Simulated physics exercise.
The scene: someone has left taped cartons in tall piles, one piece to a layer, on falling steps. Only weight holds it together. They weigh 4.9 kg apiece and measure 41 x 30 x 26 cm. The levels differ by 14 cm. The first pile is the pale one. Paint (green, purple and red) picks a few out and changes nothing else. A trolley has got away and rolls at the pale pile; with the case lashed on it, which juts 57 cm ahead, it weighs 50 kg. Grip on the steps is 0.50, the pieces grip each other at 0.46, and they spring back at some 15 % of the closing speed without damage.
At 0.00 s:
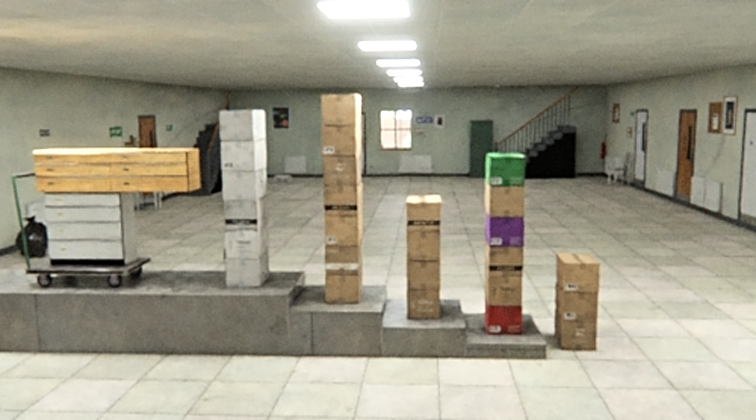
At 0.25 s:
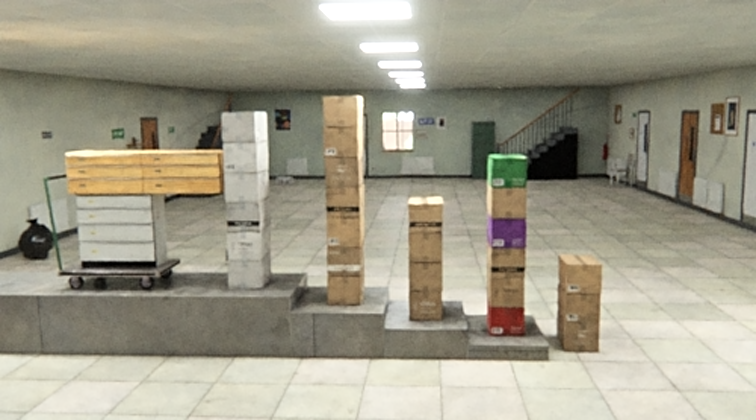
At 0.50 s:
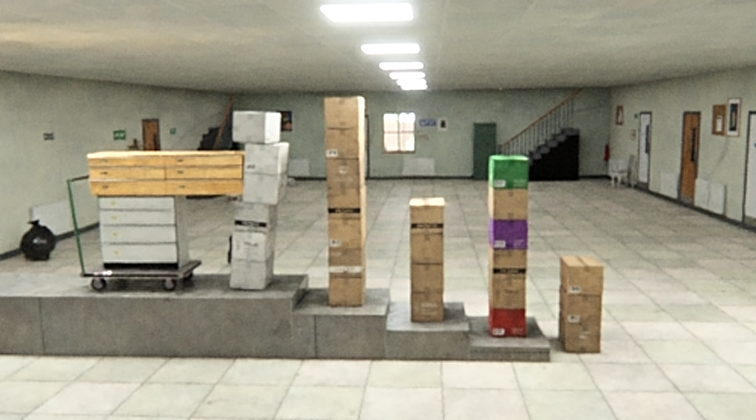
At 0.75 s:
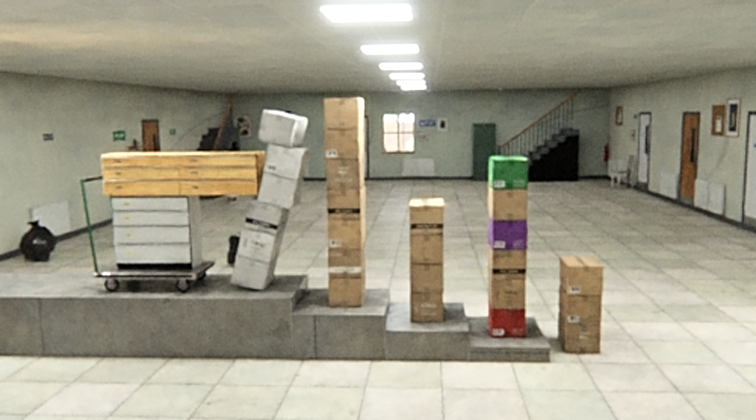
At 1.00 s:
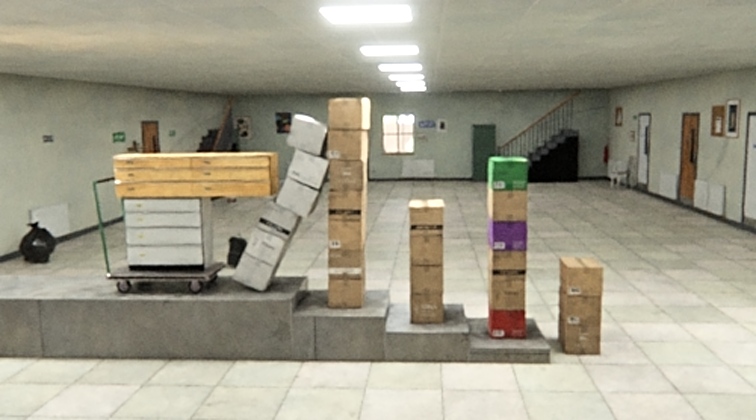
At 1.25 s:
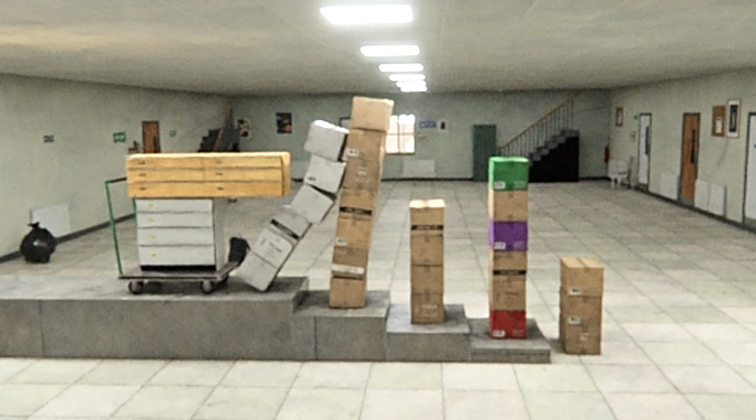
A tall stack of brown cartons stands mid-row on descending grey steps in a wide tiled hall, seen from the front by a nearly still camera. A pale stack and a trolley carrying a yellow wooden case are left, shorter brown piles and one with green, purple and red cartons right. The trolley rolls rightward, its case pushes the pale stack over against the tall brown one, and that leans right too.
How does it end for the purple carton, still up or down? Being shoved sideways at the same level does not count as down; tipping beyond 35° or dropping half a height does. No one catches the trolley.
That carton drops.
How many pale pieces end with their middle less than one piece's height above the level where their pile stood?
The count is 3.
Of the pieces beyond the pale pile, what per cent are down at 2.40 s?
30 per cent by then.
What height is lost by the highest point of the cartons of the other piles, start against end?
About 140 cm.
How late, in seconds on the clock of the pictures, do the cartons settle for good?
Around 5.0 s.
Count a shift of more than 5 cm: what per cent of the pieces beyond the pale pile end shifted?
95 per cent.
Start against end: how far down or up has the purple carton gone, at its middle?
It ends some 65 cm lower.
By 1.72 s, 6 of the pale pile down; 3 of the 20 other cartons down; purple carton unmoved.
By 2.40 s, 6 of the pale pile down; 6 of the 20 other cartons down; purple carton tilted 29°; green carton tilted 29°, 10 cm lower.
By 3.26 s, 6 of the pale pile down; 18 of the 20 other cartons down; purple carton on its side; green carton on its side.
When it is over (5.2 s), 6 of the pale pile down; 18 of the 20 other cartons down; purple carton upside down; green carton on its side; red carton tilted 43°. In pixels of the last frame, middles, purple carton near (726, 302).
